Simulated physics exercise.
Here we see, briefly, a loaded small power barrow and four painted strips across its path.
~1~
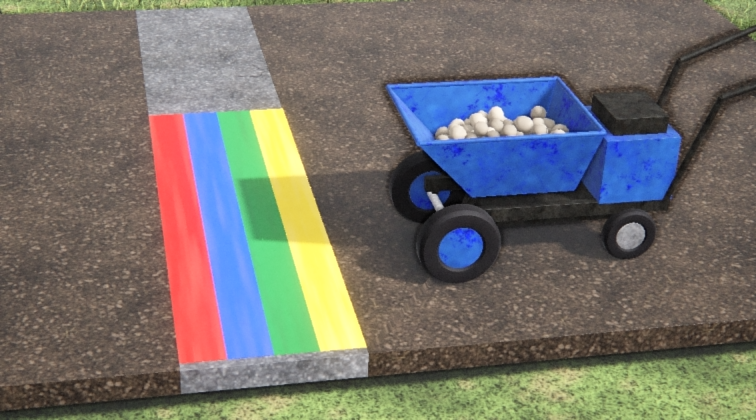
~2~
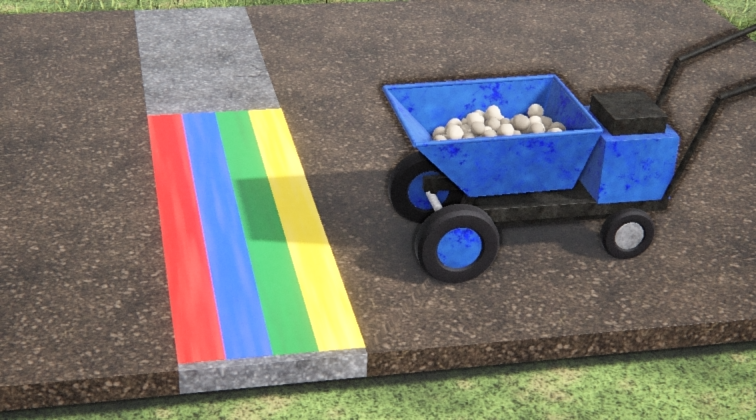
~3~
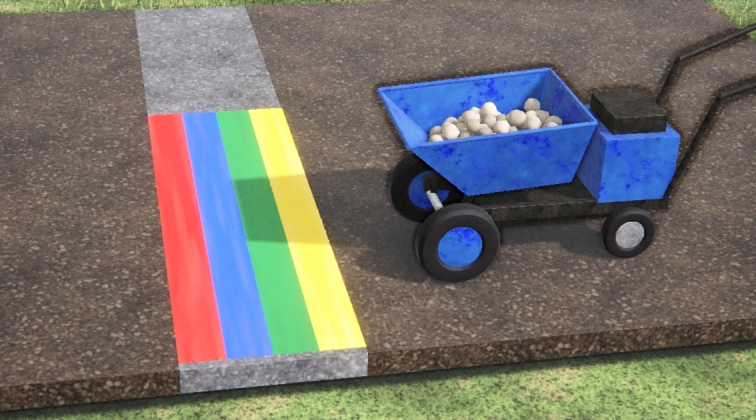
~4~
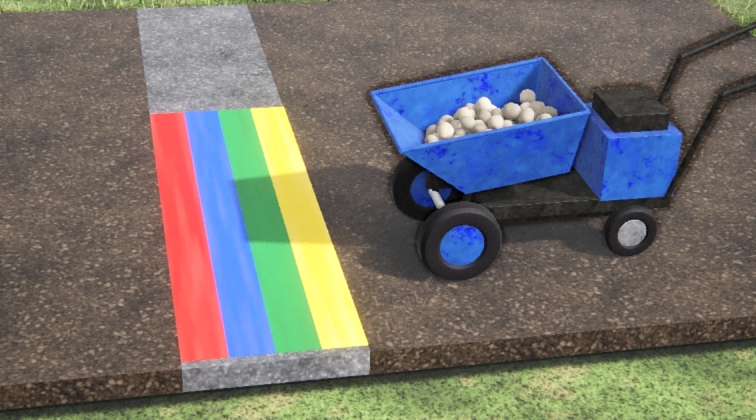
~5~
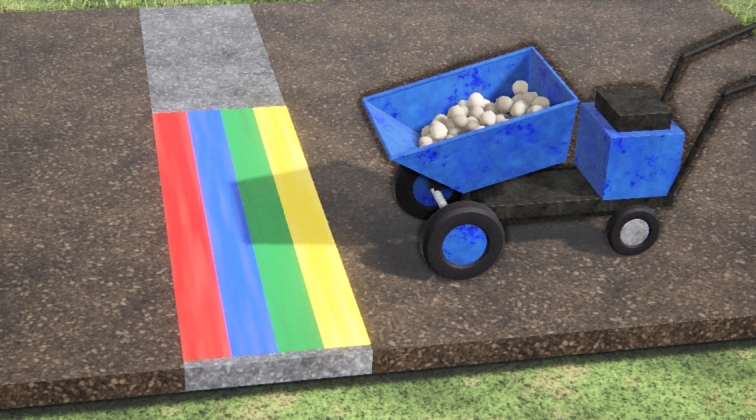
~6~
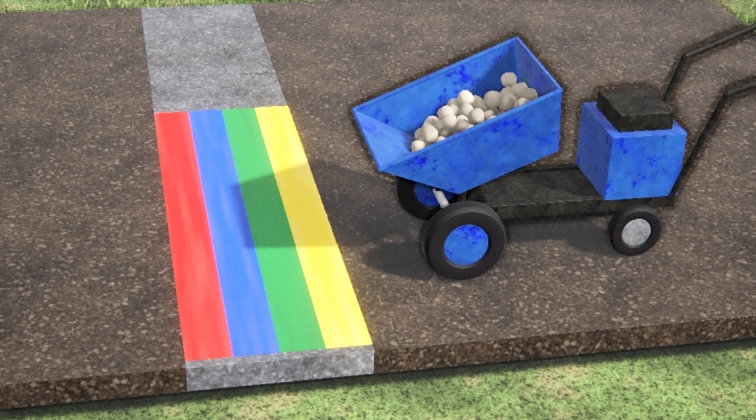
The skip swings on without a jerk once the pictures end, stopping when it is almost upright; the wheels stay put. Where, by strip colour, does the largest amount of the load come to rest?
On the green strip.
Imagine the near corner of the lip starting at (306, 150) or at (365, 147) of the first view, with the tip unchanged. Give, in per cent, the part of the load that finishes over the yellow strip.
Near 0 % and 0 %.
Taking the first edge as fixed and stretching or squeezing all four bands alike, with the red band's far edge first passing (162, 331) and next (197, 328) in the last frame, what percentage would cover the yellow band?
First case 20 per cent, second case 20 per cent.
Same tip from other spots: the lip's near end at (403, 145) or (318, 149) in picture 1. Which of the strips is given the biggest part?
The strip in green for the first spot, the red one for the second.
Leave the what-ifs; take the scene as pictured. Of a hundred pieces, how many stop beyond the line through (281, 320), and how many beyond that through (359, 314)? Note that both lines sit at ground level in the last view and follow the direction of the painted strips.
Around 30 per cent for the first, and 70 per cent for the second.
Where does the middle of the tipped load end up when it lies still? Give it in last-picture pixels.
Around (279, 253), give or take.
Soon, skip tipped steeply; all in the skip.
A while on, skip tipped right over; about two thirds in the skip; a small part over the yellow strip; a small part over the green strip; a stray few over the blue strip.
Towards the end, skip tipped right over; about a quarter in the skip; about a quarter over the yellow strip; about a third over the green strip; a small part over the blue strip; a small part over the red strip; a stray few off the paint.
Finally, skip tipped right over; about a quarter in the skip; about a quarter over the yellow strip; about a third over the green strip; a small part over the blue strip; a small part over the red strip; a stray few off the paint.
